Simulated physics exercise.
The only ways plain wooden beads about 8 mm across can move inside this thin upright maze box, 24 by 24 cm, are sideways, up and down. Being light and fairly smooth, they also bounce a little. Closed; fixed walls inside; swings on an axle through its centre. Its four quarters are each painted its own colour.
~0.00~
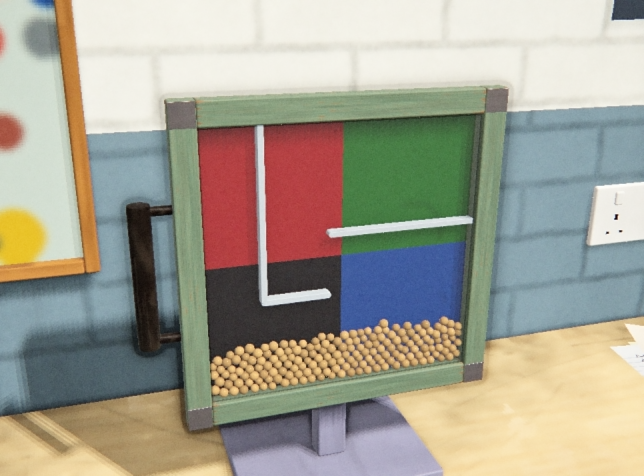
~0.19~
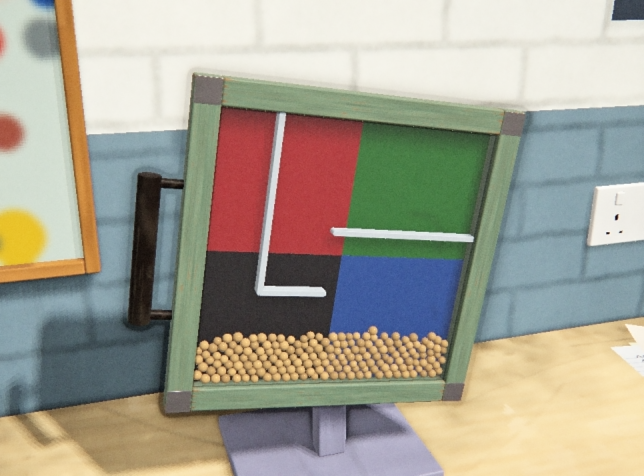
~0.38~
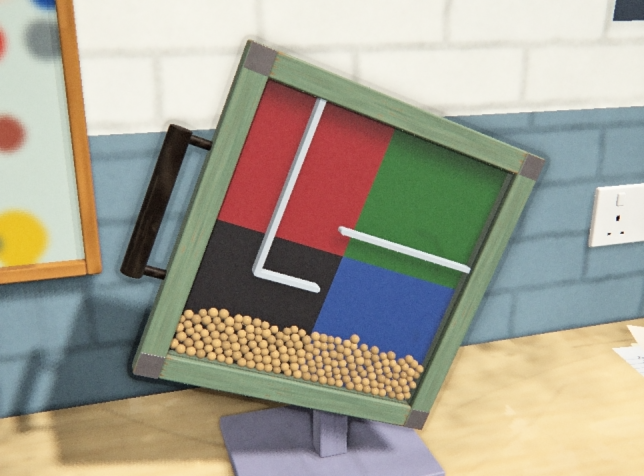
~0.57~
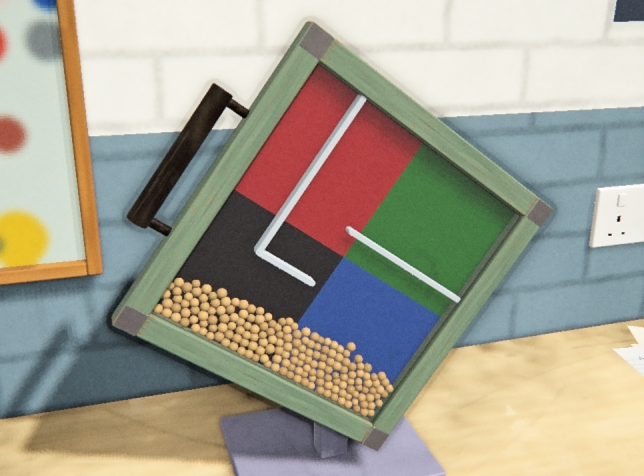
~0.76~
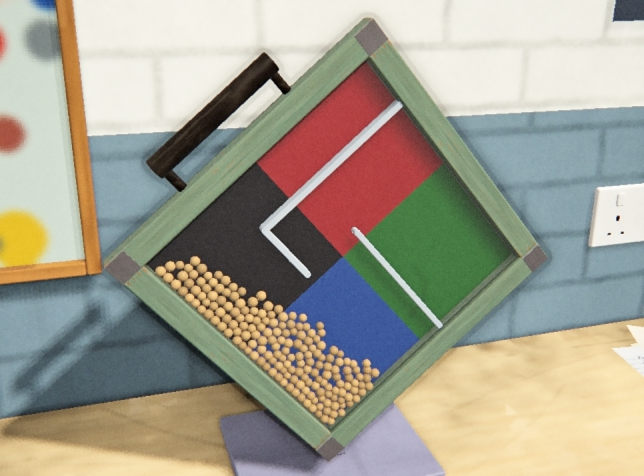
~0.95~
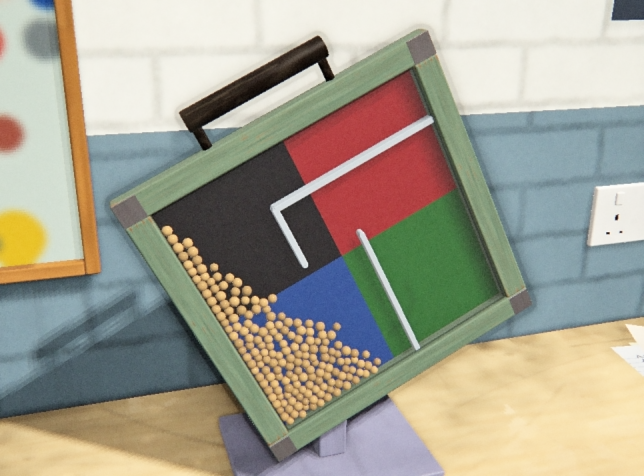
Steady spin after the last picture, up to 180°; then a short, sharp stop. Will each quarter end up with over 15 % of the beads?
Black quarter: No; blue quarter: Yes; red quarter: Yes; green quarter: Yes.
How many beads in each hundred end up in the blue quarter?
I'd say close to 30 per cent of the load.
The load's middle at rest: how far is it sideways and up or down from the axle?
Offset from axle: Approx. 3 cm left, 5 cm below.
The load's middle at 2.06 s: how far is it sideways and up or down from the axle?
It sits about 9 cm left and about 1 cm below the axle.
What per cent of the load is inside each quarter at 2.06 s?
Black quarter: 0; blue quarter: 85; red quarter: 0; green quarter: 15.
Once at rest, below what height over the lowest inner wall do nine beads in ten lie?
I'd put it at close to 15 centimetres.
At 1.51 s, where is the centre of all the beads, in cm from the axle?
8 cm left, 6 cm below.
After 1.51 s it has turned 105°, the beads' middle is 8 cm left of and 6 cm below the axle; by quarter, blue 90 %, green 10 %.
After 2.06 s it has turned 145°, the beads' middle is 9 cm left of and 1 cm below the axle; by quarter, blue 85 %, green 15 %.
After 2.62 s it has turned 180°, the beads' middle is 5 cm left of and 1 cm above the axle; by quarter, black 5 %, blue 60 %, red 15 %, green 20 %.
At rest by 3.8 s, black 0 %, blue 30 %, red 30 %, green 40 %.
